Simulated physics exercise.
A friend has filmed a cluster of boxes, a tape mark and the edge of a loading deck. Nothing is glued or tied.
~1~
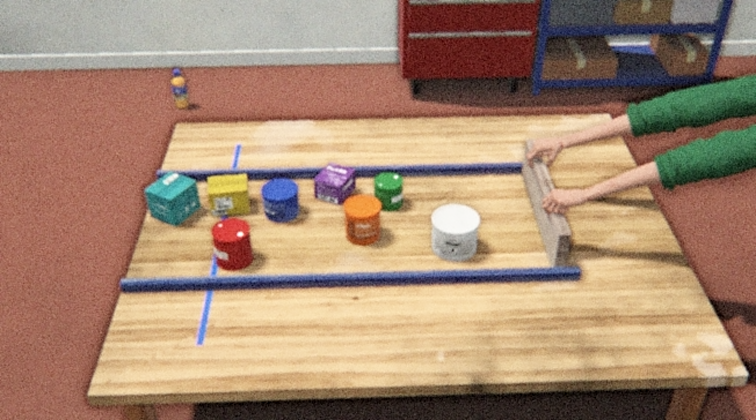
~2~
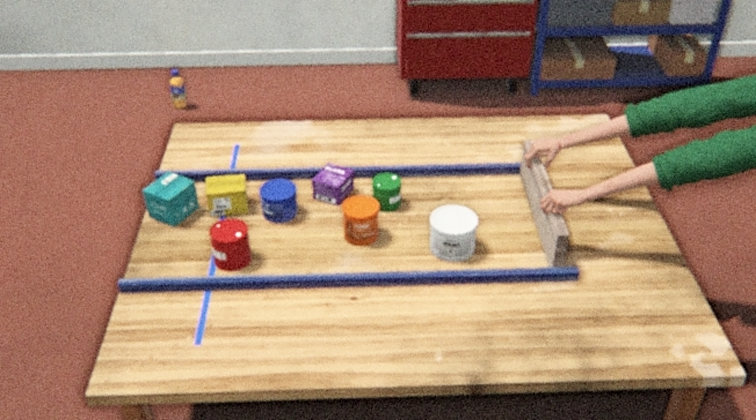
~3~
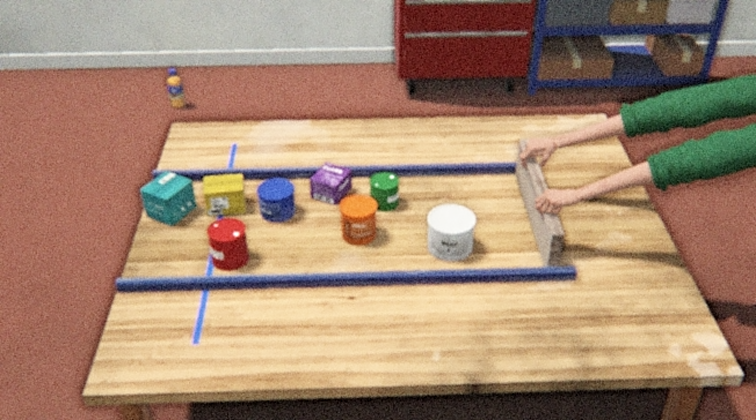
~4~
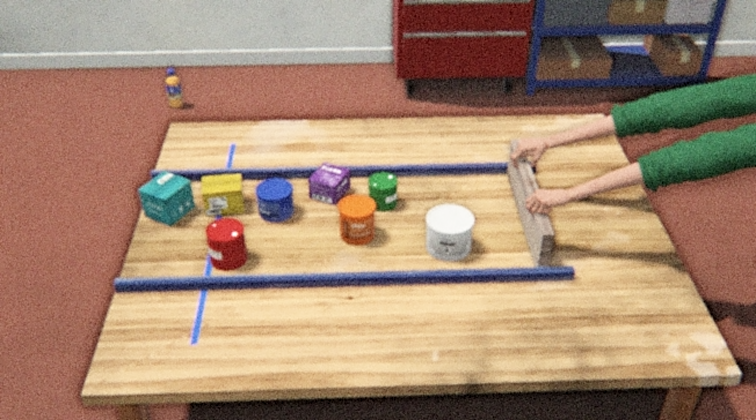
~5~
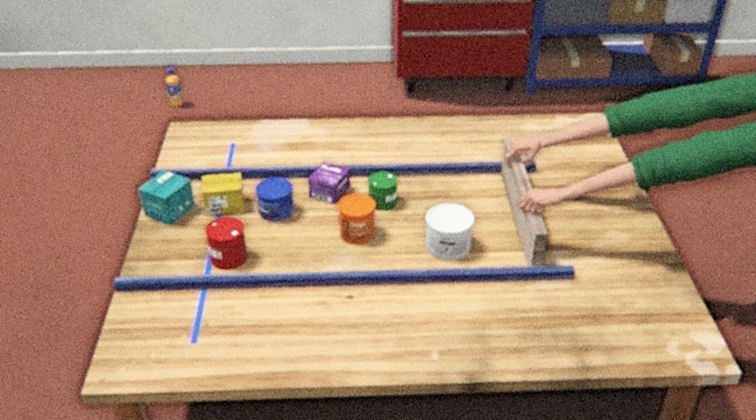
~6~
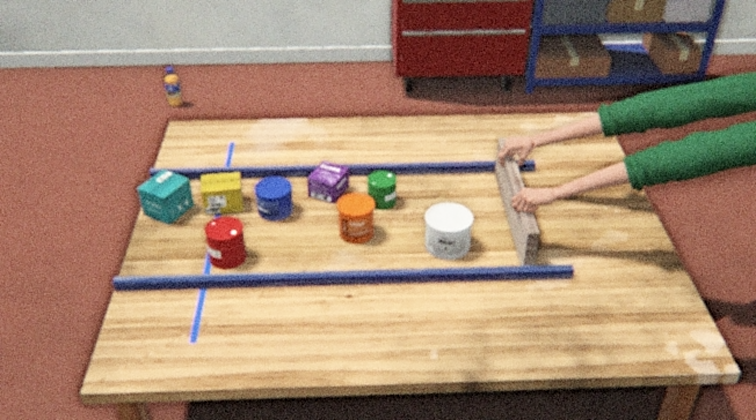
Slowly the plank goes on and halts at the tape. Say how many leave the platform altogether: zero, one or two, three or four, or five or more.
As it turns out, the number that fall off is one or two.
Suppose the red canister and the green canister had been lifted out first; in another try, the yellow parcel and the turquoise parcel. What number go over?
First 1, then 0.
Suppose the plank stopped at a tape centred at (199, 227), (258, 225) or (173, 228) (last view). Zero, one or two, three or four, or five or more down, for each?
For each place: Just one or two; none at all; 3 or 4.
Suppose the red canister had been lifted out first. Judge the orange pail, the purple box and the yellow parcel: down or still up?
The orange pail survives; the purple box stays on; the yellow parcel remains up.
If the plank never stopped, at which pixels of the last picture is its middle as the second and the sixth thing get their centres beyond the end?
Near (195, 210) and (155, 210).
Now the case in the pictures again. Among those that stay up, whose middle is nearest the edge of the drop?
The red canister ends nearest.
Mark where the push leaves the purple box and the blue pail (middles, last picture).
The purple box stops around (206, 179); the blue pail around (171, 206).
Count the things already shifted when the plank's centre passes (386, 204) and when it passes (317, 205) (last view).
By then 3, and 5.
Early on, none off yet; turquoise parcel at rest near (166, 197); yellow parcel at rest near (222, 193); red canister at rest near (226, 243).
Finally, the number that fall off is one or two; lost, turquoise parcel.
